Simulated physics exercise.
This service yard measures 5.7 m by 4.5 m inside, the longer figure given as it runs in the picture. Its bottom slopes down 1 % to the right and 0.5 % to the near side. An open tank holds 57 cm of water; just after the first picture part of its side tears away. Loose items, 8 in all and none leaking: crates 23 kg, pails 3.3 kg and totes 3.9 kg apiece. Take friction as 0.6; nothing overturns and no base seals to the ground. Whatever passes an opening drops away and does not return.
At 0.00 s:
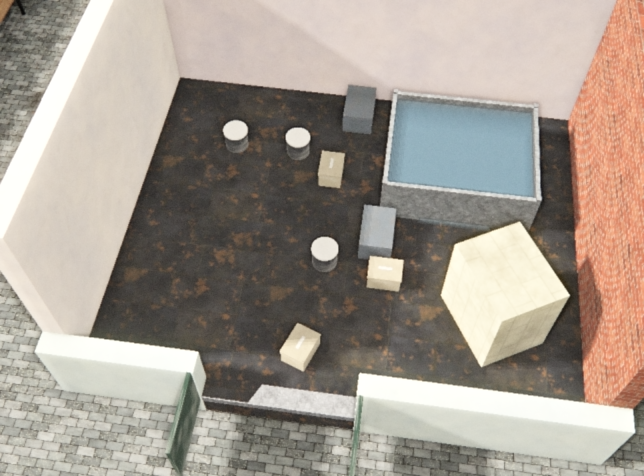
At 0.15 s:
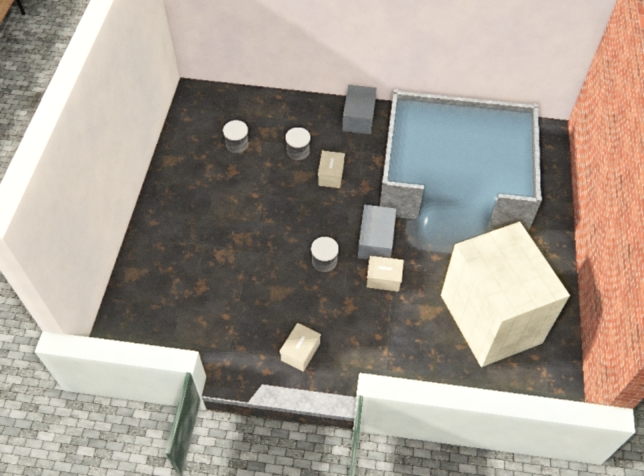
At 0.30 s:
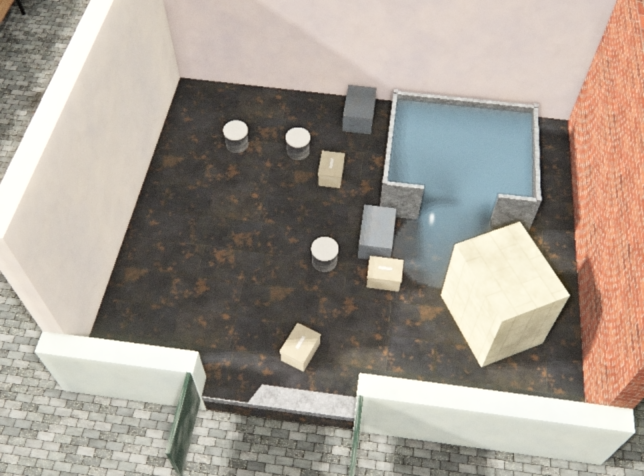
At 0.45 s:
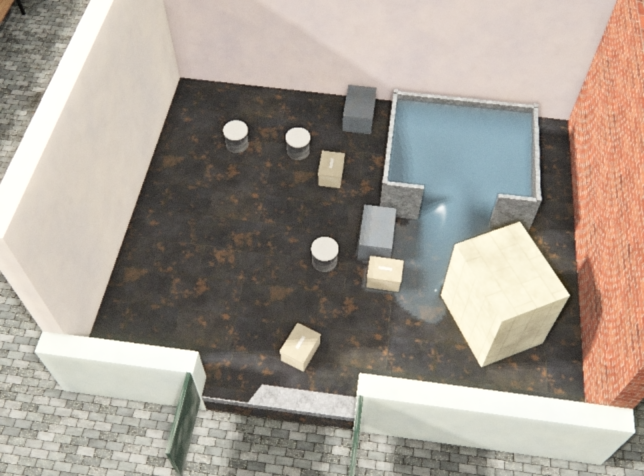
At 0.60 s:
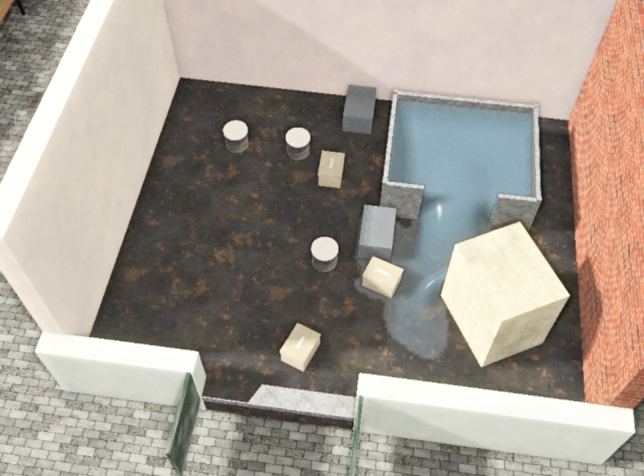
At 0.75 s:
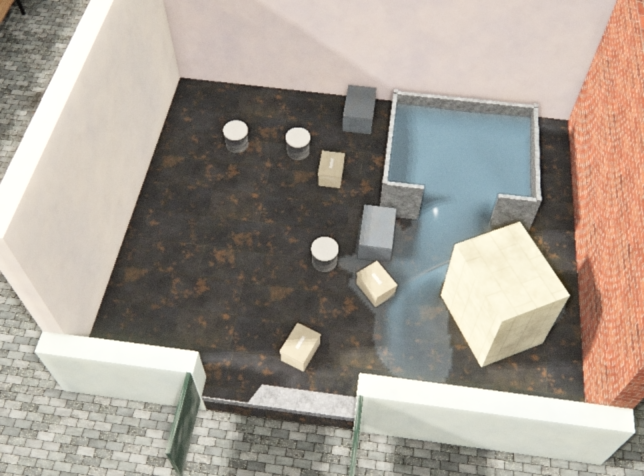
Water pours through a gap in the near side of a stone-rimmed tank at the upper right of a walled yard, seen from high above by a still camera. White-topped pails, grey boxes and tan boxes stand on the dark, rust-flecked floor, with a large cream block by the brick wall. The water spreads toward the near wall, nudging and turning one tan box slightly leftward.
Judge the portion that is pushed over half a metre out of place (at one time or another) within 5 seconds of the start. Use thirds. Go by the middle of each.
Share: Under a third.
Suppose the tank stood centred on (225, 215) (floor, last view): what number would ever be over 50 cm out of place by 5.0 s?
Then 1.
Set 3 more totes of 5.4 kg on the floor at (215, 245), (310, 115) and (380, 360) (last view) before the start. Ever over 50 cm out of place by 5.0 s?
In turn: Short of it, less, over.
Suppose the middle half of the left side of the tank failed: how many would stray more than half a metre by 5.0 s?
Then 4.
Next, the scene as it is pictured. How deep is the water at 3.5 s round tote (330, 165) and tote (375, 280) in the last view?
About 0 and 12 cm.
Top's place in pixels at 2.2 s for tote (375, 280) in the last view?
Around (156, 328).
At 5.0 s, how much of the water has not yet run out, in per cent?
Some 80 per cent remains.
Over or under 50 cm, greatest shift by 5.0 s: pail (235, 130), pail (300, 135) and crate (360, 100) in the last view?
In that order: Under, less, under.
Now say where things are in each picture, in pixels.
The first frame shows a tote at (385, 269), on the bottom; a crate at (378, 226) rests on the ground; water covers 2.7 m2; 0 of 8 have shifted.
The second frame shows a tote at (385, 269), on the bottom; a crate at (378, 226) rests on the ground; water covers 3.2 m2; 0 of 8 have shifted.
The third frame shows a tote at (385, 269) rests on the ground; a crate at (378, 226), on the bottom; 3.9 m2 under water; 0 of 8 have shifted.
The fourth frame shows a tote at (385, 269), on the bottom; a crate at (378, 226) rests on the ground; water covers 4.3 m2; 0 of 8 have shifted.
The fifth frame shows a tote at (383, 272) rests on the ground, 6 cm from its start; a crate at (378, 226), on the bottom; water covers 4.6 m2; 1 of 8 have shifted.
The sixth frame shows a tote at (377, 279) rests on the ground, 18 cm from its start; a crate at (378, 226) rests on the ground; water covers 5.4 m2; 1 of 8 have shifted.
After 1.1 s 1 of 8 are over 50 cm from their spots; 0 afloat.
After 2.2 s 2 of 8 are over 50 cm from their spots; 0 afloat.
After 3.5 s 2 of 8 are over 50 cm from their spots; 1 afloat.
After 5.0 s 2 of 8 are over 50 cm from their spots, and 2 have been at some point; 1 afloat.
